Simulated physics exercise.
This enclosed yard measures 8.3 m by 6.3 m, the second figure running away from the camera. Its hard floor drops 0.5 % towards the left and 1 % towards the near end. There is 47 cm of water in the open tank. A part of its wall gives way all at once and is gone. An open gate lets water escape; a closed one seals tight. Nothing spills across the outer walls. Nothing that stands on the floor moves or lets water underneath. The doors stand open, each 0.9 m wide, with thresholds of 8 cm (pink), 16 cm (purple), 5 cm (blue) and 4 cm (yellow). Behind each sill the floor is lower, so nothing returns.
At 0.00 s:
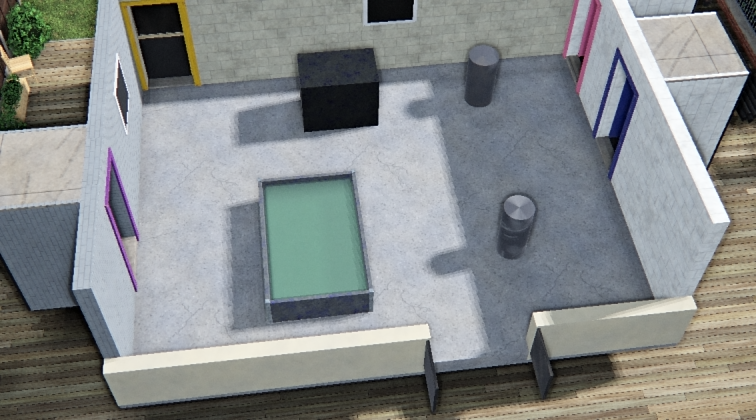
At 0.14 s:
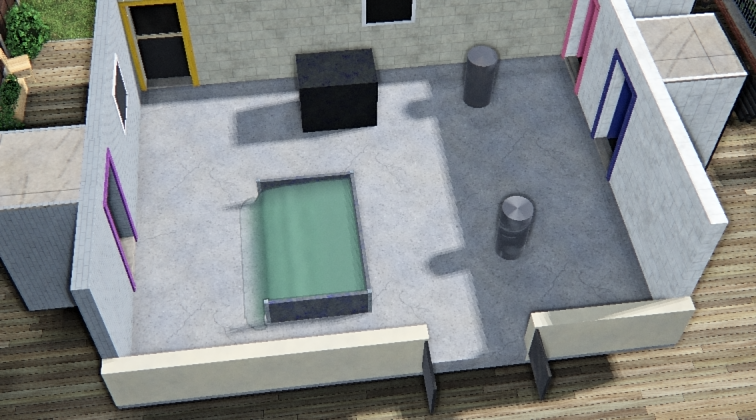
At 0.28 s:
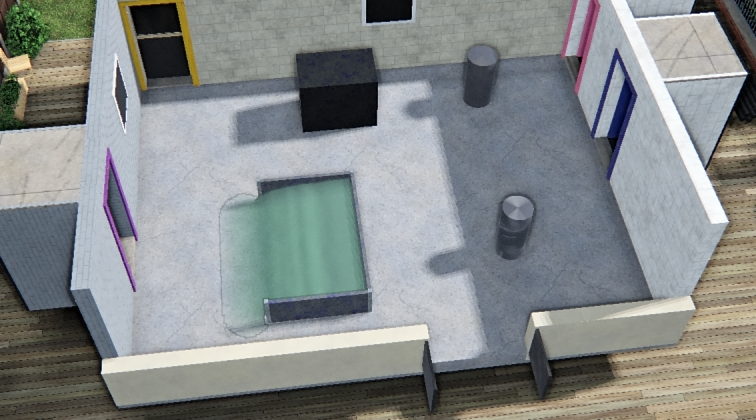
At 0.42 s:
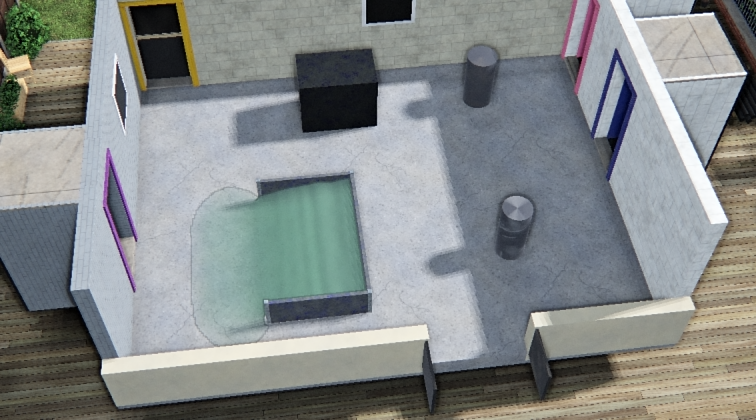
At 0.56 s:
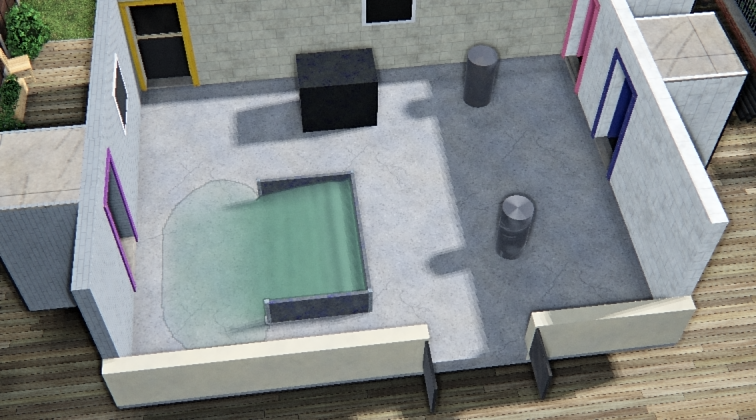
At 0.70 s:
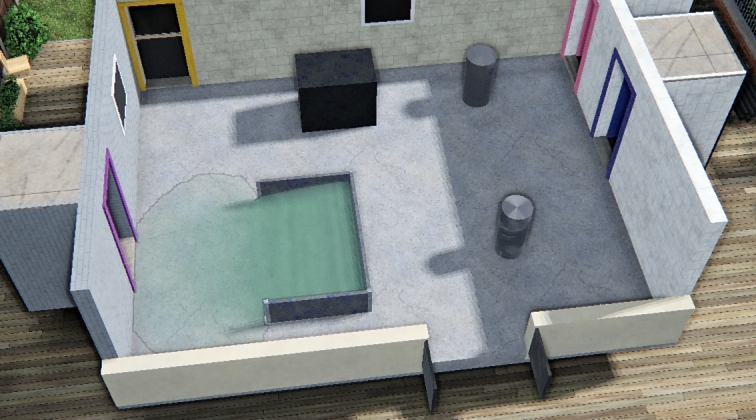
Green water poured out of an open tank in a walled yard after its left side suddenly vanished, spreading in a widening, thinning sheet across the pale floor towards the purple-framed opening on the left.
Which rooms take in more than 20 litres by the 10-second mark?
Within that time: At the pink door it keeps below the limit; at the purple door it passes the limit; at the blue door it stays under the limit; at the yellow door it exceeds the limit.
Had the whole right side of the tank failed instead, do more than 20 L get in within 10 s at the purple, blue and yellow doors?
Against that limit: Purple not over, blue above, yellow under.
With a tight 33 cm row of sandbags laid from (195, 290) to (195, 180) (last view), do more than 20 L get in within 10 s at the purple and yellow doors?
Against that limit: Purple not over, yellow above.
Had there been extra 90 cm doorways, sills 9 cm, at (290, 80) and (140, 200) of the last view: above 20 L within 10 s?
In turn: Not over, above.
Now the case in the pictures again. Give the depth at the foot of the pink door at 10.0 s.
Roughly 0.0 cm deep.
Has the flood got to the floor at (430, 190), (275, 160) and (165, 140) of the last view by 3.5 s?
In that order: Still dry, still dry, flooded.
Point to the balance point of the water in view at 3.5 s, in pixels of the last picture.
Around (212, 264).
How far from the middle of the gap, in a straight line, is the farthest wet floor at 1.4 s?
Some 3.2 m out.
After 1.4 s water covers 20 % of the floor and is deepest (34 cm) near (135, 275); pink door not reached, purple door 33 cm at the sill, 27 L in, blue door not reached, yellow door not reached.
After 2.2 s water covers 20 % of the floor and is deepest (36 cm) near (131, 383); pink door not reached, purple door 28 cm at the sill, 88 L in, blue door not reached, yellow door not reached.
After 3.5 s water covers 30 % of the floor and is deepest (21 cm) near (131, 383); pink door not reached, purple door 17 cm at the sill, 122 L in, blue door not reached, yellow door 12 cm at the sill, 25 L in.
After 6.0 s water covers 50 % of the floor and is deepest (10 cm) near (131, 383); pink door not reached, purple door 8 cm at the sill, 124 L in, blue door not reached, yellow door 9 cm at the sill, 95 L in.
After 10.0 s water covers 65 % of the floor and is deepest (7 cm) near (203, 375); pink door not reached, purple door 5 cm at the sill, 124 L in, blue door not reached, yellow door 4 cm at the sill, 117 L in.
